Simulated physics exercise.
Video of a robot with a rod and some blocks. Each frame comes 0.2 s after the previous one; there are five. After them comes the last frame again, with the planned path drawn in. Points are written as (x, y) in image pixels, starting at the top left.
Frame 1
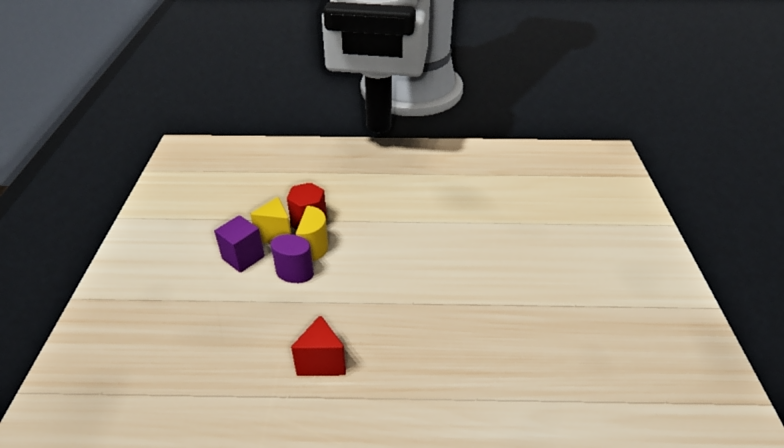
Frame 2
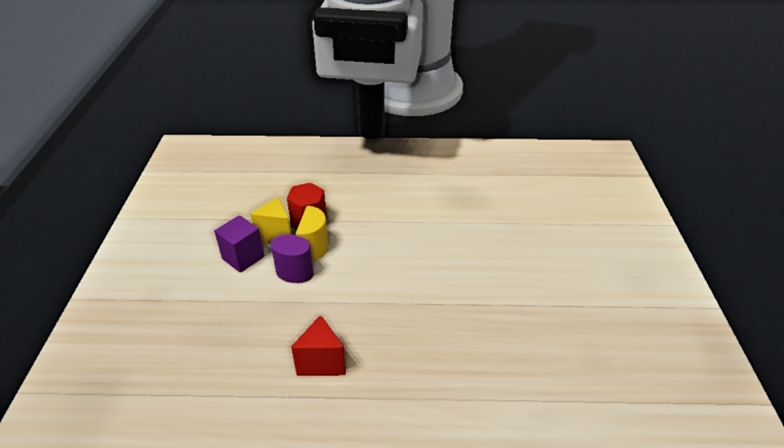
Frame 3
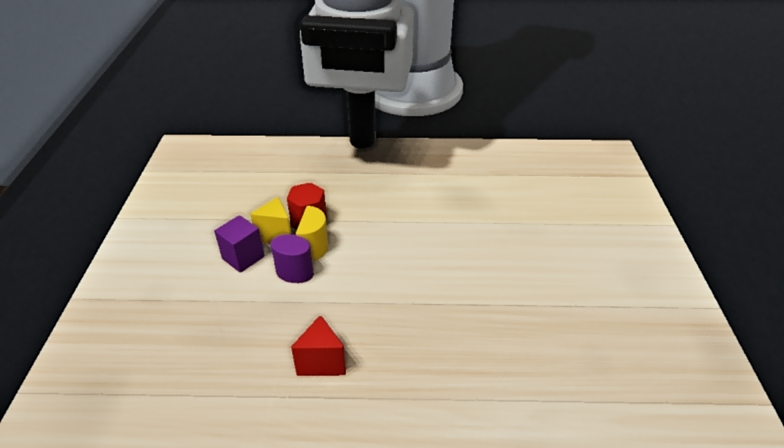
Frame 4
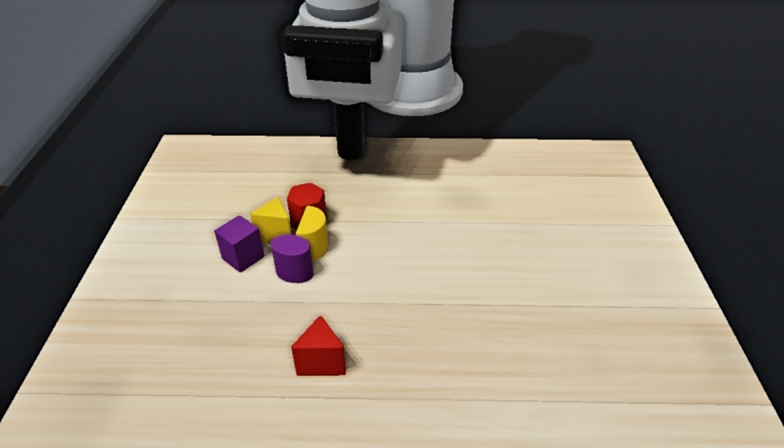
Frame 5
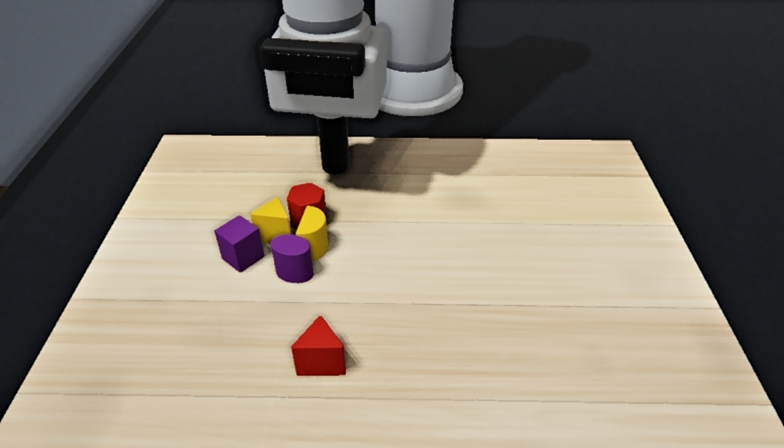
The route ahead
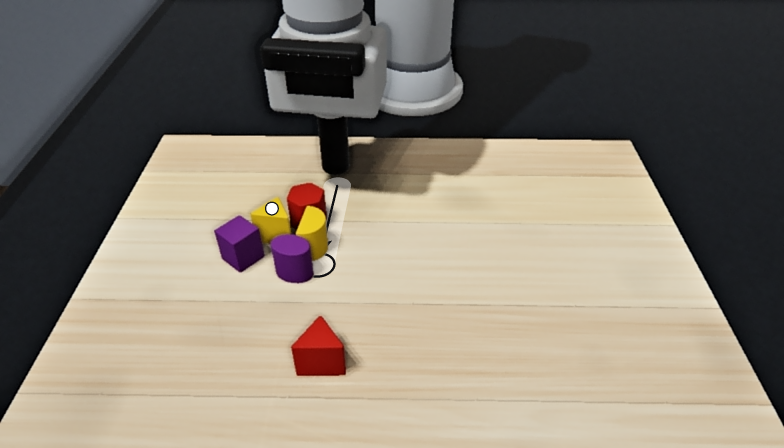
A robot arm with a black rod moved slowly left and a little forward over the wooden table, nearing a cluster of purple, yellow and red blocks, while all the blocks stayed still.
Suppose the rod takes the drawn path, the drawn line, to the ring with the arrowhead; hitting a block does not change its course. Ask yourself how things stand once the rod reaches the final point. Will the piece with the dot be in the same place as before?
That would be a no.
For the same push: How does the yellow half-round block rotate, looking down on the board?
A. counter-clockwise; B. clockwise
I'll go with A - counter-clockwise.
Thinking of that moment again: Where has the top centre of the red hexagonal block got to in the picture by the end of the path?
It is going to be at (288, 210).
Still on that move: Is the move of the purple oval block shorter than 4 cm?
Yes, I think so.
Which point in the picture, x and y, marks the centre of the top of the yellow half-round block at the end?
Put as a pixel place, it's (293, 253).
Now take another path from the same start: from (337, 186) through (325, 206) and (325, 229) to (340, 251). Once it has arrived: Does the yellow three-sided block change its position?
Yes.
Path on the board, in a line from (337, 186) to (319, 265); the dot is on the yellow three-sided block.
What follows on the original path. One third of the way, rod (330, 192); red hexagonal block (303, 195).
Two thirds of the way, rod (323, 218); yellow three-sided block (257, 212), turned 20° clockwise; purple oval block (290, 248), turned 15° clockwise; red hexagonal block (288, 208), turned 50° clockwise; yellow half-round block (304, 229), turned 60° anticlockwise.
At the end, rod (316, 247); yellow three-sided block (256, 211), turned 20° clockwise; purple oval block (273, 268), turned 35° clockwise; red hexagonal block (288, 210), turned 55° clockwise; yellow half-round block (293, 253), turned 50° anticlockwise.
